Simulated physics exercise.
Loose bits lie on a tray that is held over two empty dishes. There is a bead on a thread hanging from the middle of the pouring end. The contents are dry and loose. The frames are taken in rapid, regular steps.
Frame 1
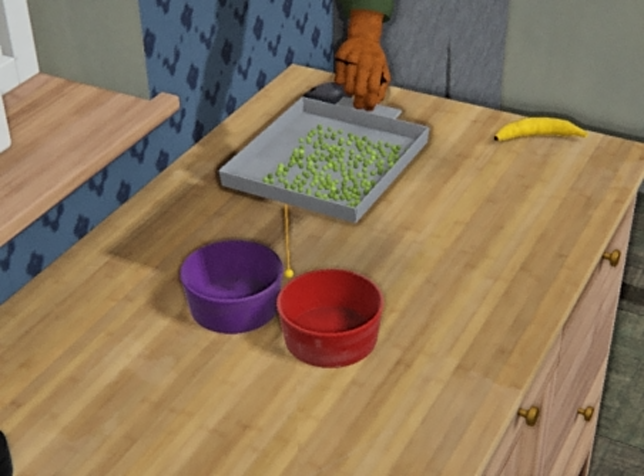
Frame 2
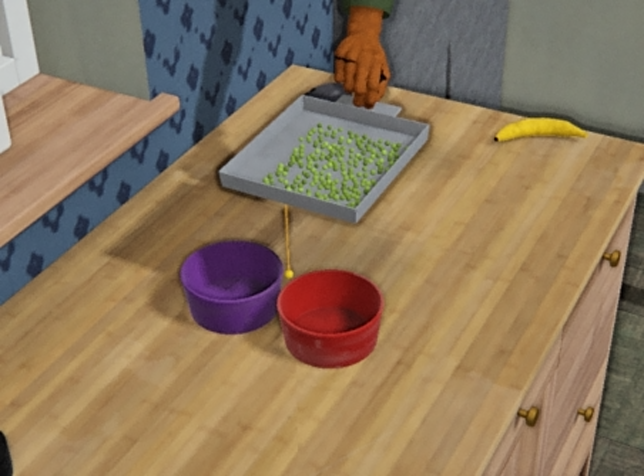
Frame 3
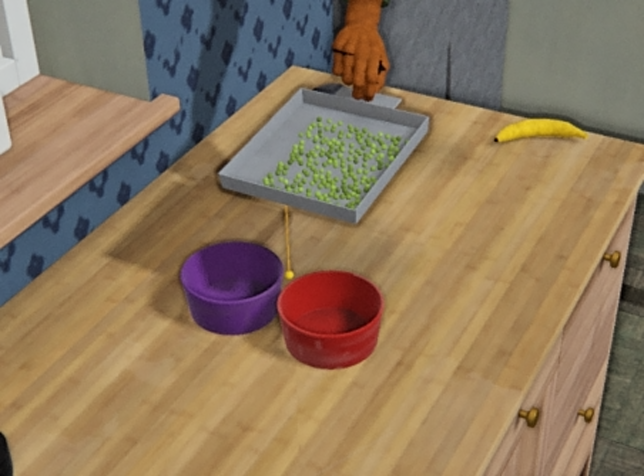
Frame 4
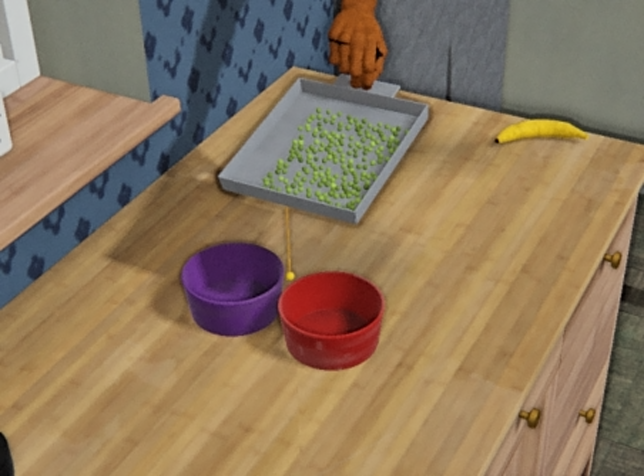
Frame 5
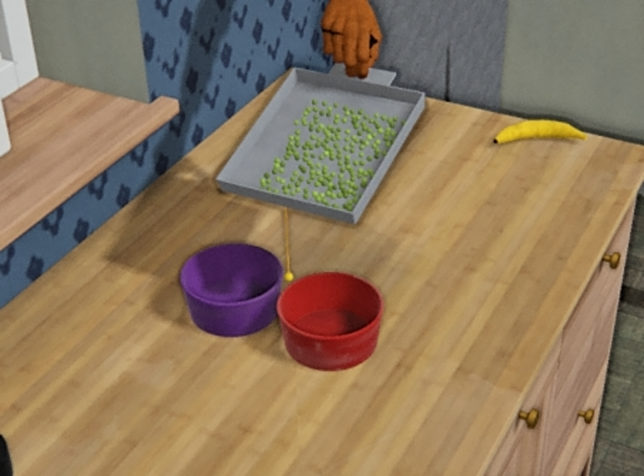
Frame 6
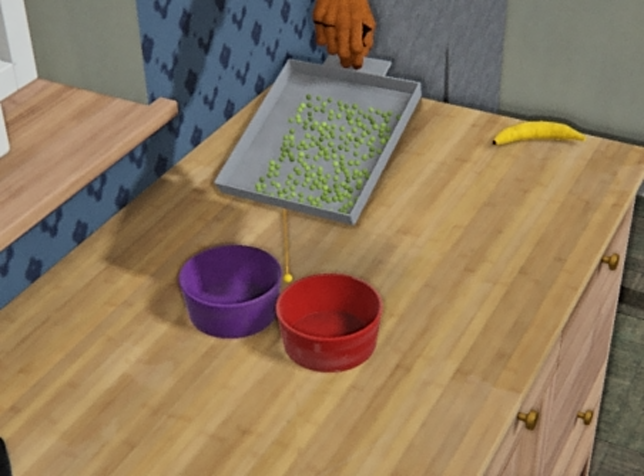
Gloved hand gradually raising the back of a grey tray of green peas, tilting it above purple and red bowls.
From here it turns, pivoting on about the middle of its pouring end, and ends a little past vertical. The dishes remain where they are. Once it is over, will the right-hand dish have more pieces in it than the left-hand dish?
No.
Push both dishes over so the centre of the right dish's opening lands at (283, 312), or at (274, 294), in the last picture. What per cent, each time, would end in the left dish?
Respectively 20 % and 0 %.
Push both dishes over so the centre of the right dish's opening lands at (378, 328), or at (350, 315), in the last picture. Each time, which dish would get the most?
First try: The leftmost dish. Second try: The leftmost dish.
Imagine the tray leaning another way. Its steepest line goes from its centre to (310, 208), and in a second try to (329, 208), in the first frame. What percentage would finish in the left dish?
In turn, 0 percent and then 0 percent.
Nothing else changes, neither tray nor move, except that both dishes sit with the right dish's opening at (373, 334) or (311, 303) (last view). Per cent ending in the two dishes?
The first comes to 70 percent and the second to 60 percent.
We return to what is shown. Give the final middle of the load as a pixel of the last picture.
About (248, 331).
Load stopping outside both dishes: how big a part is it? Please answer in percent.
I'd say roughly 50 per cent of the load.
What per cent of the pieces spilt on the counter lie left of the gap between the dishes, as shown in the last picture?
Around 80 per cent, give or take.
Just after the last frame, tray tipped steeply; almost all on the tray; about a tenth in the air.
A moment on, tray tipped past a quarter turn; roughly half on the tray; just a few in the right dish; just a few in the left dish; about a tenth outside both; roughly a third in the air.
Further on, tray tipped past a quarter turn; roughly a quarter in the right dish; roughly a third in the left dish; roughly half outside both.
When it is over, tray tipped past a quarter turn; roughly a quarter in the right dish; roughly a third in the left dish; roughly half outside both.
